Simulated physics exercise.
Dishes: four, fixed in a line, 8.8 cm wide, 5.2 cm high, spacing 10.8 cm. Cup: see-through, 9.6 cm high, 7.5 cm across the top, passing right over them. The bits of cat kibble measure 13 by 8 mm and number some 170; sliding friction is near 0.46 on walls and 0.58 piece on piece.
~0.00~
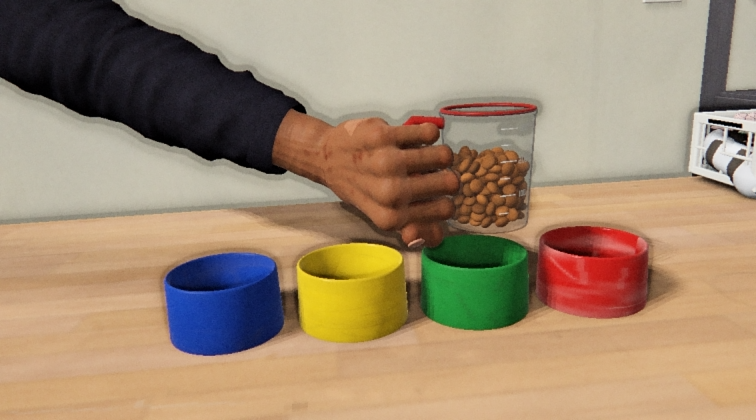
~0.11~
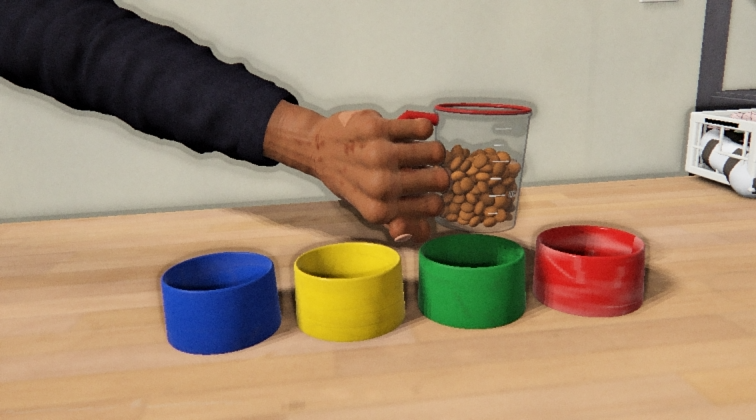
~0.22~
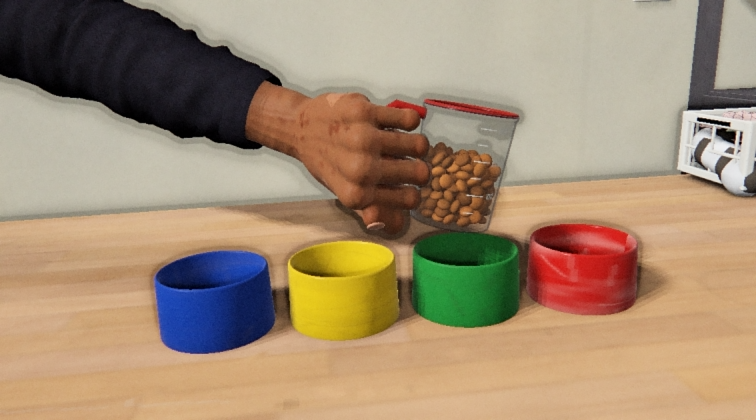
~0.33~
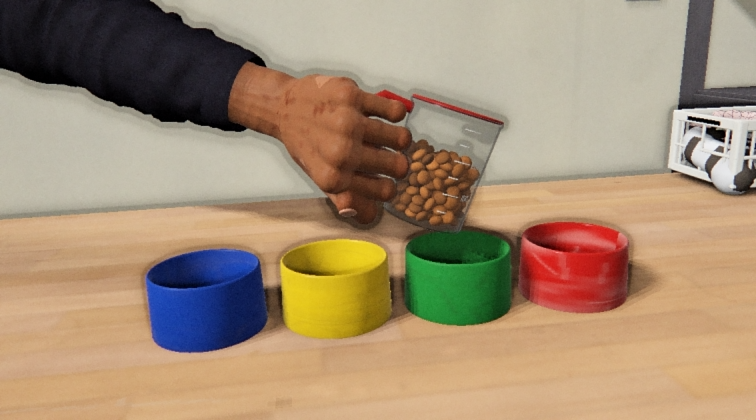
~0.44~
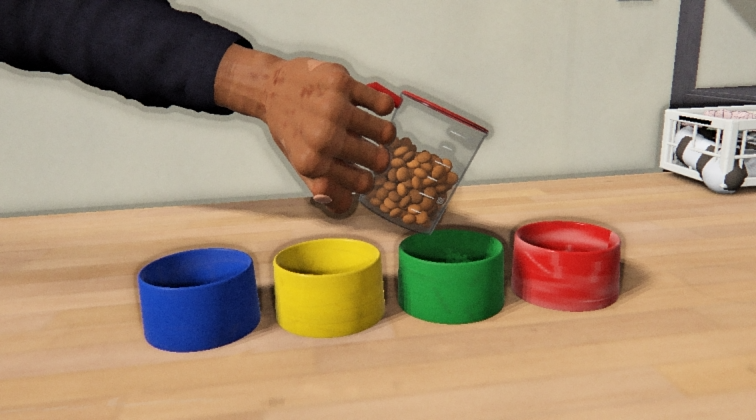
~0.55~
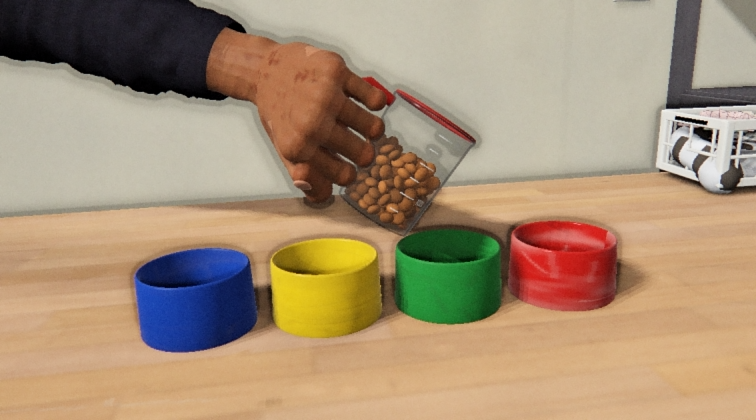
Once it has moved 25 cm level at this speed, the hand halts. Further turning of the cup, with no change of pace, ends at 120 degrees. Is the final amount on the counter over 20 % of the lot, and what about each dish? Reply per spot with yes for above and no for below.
Red dish: No, below. Blue dish: No, below. Green dish: No, below. Yellow dish: Yes, above. Counter: No, below.
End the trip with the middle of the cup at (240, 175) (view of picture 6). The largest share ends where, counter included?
The biggest share ends at yellow.
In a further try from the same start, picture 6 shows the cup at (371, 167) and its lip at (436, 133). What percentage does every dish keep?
Dish by dish: Red 0 per cent, blue 100 per cent, green 0 per cent, yellow 0 per cent.
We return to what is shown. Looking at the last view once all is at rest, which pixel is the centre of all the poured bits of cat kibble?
Somewhere around (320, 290) in the final frame.
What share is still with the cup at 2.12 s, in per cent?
Some 5 per cent.
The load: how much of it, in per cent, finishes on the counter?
Estimate: Near 10 per cent.
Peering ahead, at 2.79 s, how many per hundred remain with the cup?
Approx. 0 % - an estimate.
After 1.49 s, tilt 103 degrees; cup holds 100 %.
After 2.12 s, tilt 120 degrees; cup holds 5 %, yellow 90 %.
After 2.79 s, tilt 120 degrees; cup holds 0 %, yellow 90 %.
At rest (3.1 s), red 0 %, blue 0 %, green 0 %, yellow 90 %, counter 10 %.
